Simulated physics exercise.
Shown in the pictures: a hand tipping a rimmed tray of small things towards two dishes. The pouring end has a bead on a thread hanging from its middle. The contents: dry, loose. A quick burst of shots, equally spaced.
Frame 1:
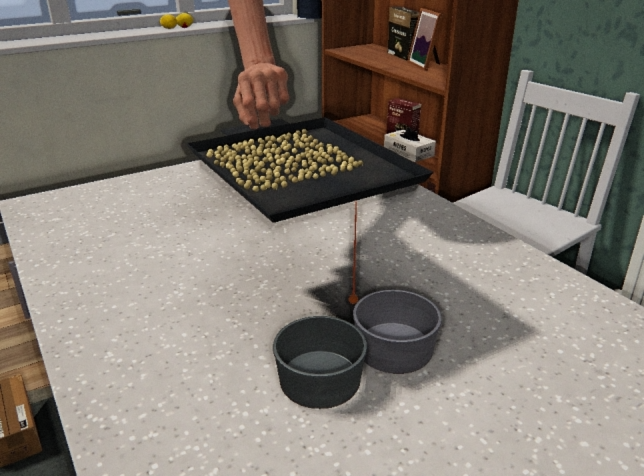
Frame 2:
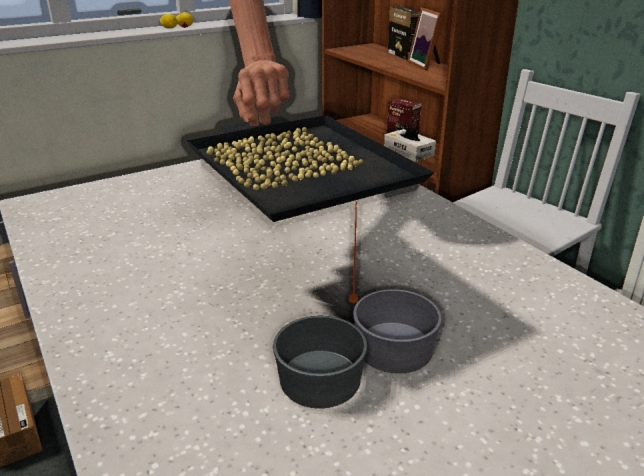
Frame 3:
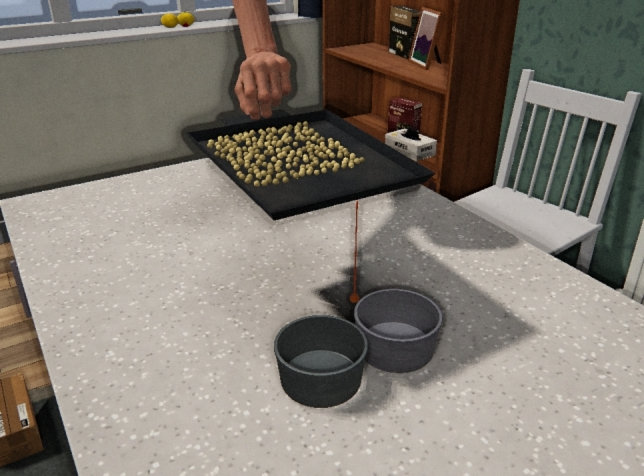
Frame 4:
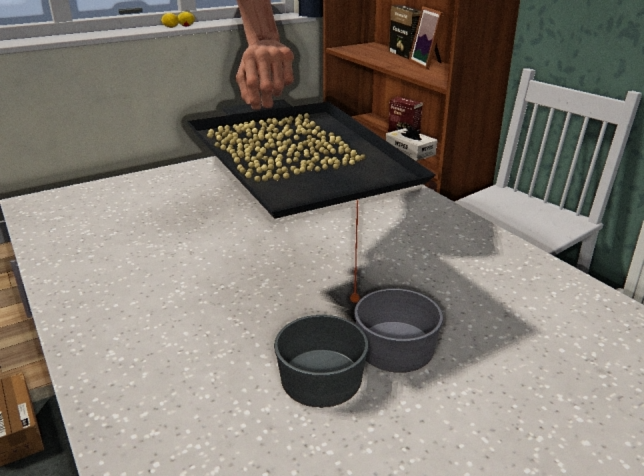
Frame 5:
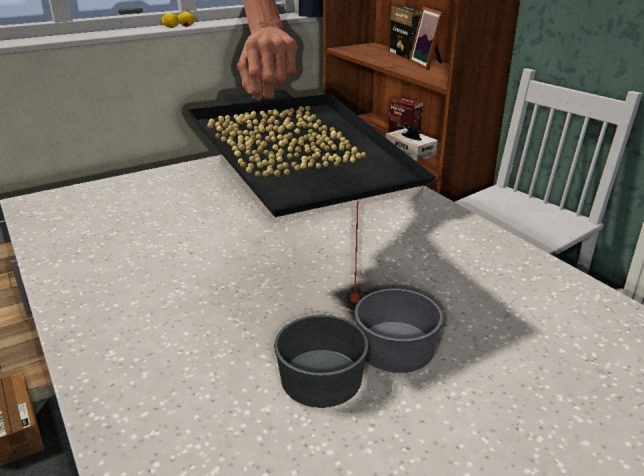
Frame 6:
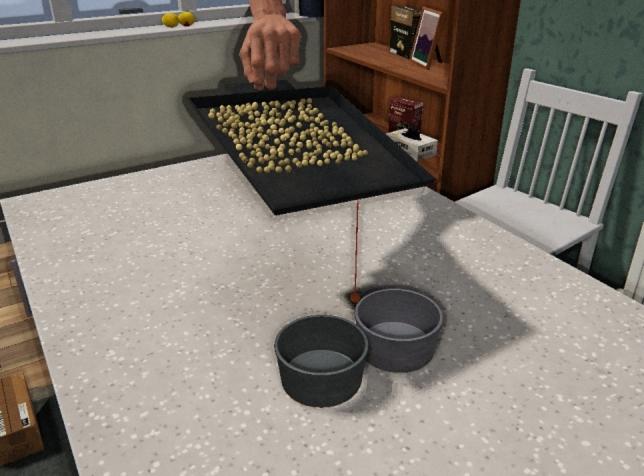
In a room with a speckled white table, a hand is at the far edge of a dark rimmed tray of soya beans, above two round dishes. The hand gradually raises the tray's far side, and the tray tilts slightly more towards the dishes, its right front corner dipping a little.
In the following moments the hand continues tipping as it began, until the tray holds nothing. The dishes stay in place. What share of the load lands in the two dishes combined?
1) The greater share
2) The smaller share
The greater share.
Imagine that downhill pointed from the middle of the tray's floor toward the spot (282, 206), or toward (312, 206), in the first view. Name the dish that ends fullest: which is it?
Tilt 1: Left-side dish. Tilt 2: Left-side dish.
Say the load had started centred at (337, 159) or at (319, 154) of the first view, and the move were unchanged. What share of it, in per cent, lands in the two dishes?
Near 50 per cent and near 60 per cent.
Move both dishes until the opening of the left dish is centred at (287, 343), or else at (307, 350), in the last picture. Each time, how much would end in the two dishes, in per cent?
That makes 30 per cent, followed by 50 per cent.
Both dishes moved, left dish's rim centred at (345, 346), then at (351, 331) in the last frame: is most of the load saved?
Result, first setup: A majority share; second setup: A majority share.
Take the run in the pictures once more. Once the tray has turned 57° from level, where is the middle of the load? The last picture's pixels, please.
The load's middle is around (400, 198).
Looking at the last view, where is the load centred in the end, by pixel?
Resting centre, last picture - approx. (409, 337).
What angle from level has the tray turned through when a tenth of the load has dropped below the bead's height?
Roughly 50 degrees at that moment.
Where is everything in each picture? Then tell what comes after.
Corners of the pouring end at (273, 211) and (426, 171), level; middle of the load at (283, 157), soya beans; left dish at (344, 385); right dish at (423, 351); bead on its thread at (353, 299), in the first picture.
Corners of the pouring end at (273, 210) and (426, 171), level; middle of the load at (284, 155), in the second picture.
Corners of the pouring end at (274, 209) and (427, 172), tipped barely, lowest at the right corner; middle of the load at (285, 150), in the third picture.
Corners of the pouring end at (275, 207) and (428, 173), tipped a little, lowest at the right corner; middle of the load at (285, 144), in the fourth picture.
Corners of the pouring end at (276, 206) and (428, 175), tipped a little, lowest at the right corner; middle of the load at (286, 137), in the fifth picture.
Corners of the pouring end at (277, 205) and (428, 176), tipped a little, lowest at the right corner; middle of the load at (288, 131); left dish at (345, 384); right dish at (424, 350), in the sixth picture.
Soon after the last picture, tray tipped steeply; about two thirds on the tray; a stray few in the left dish; about a quarter in the right dish; a small part outside both; a small part in the air.
A little later, tray tipped right over; a stray few in the left dish; about half in the right dish; about a quarter outside both; a small part in the air.
Later still, tray tipped past a quarter turn; a stray few in the left dish; about two thirds in the right dish; about a third outside both.
At rest, tray tipped past a quarter turn; a stray few in the left dish; about two thirds in the right dish; about a third outside both.
